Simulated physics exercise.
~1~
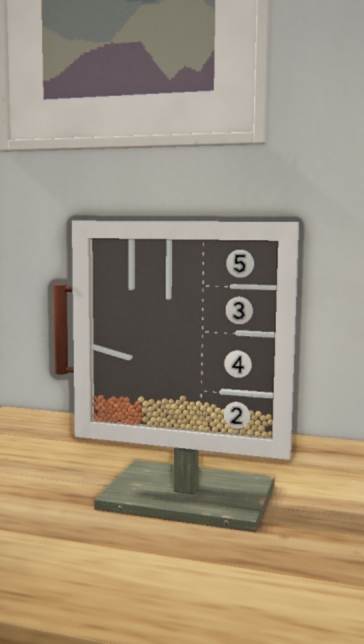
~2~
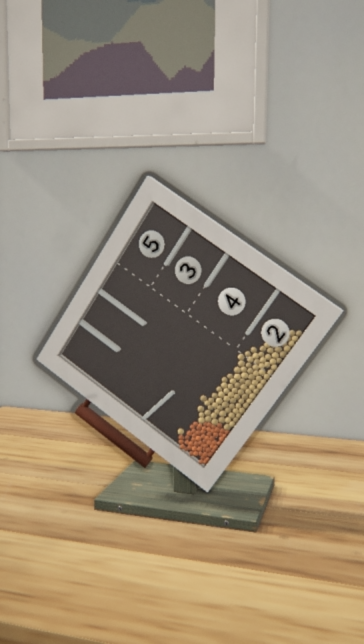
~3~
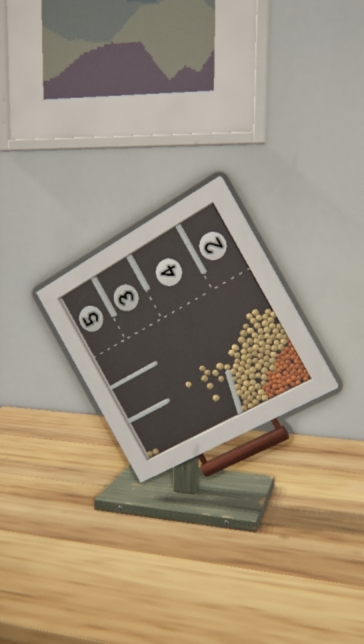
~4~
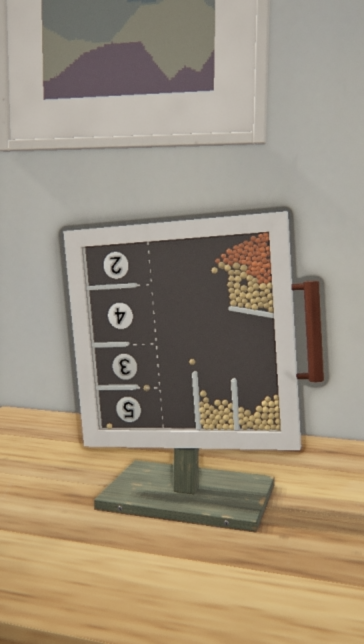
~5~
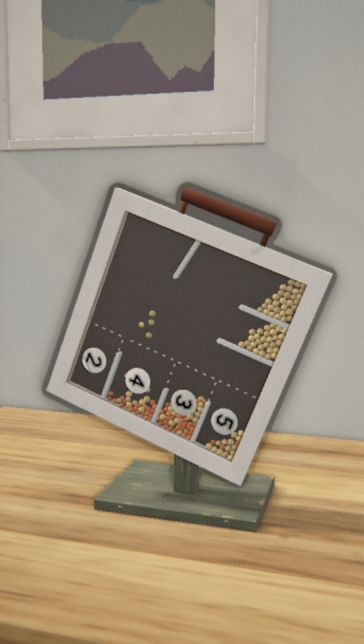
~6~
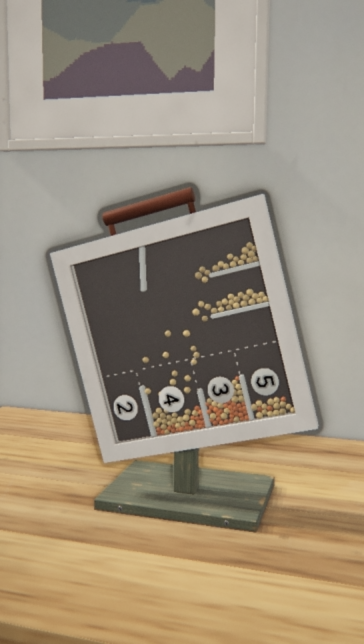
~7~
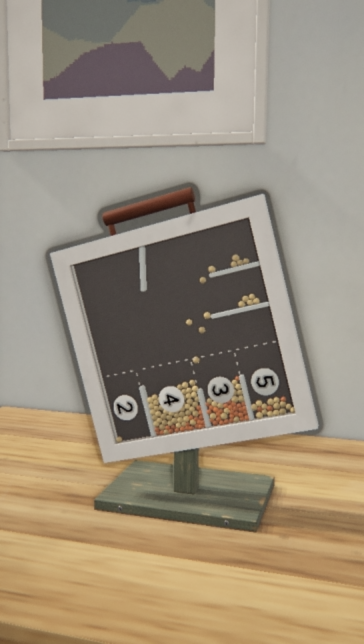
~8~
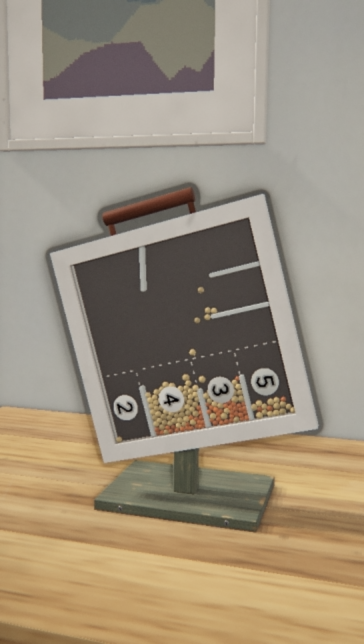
On a wooden table, a framed box turns anticlockwise and stops tilted, beads mostly filling pocket four.
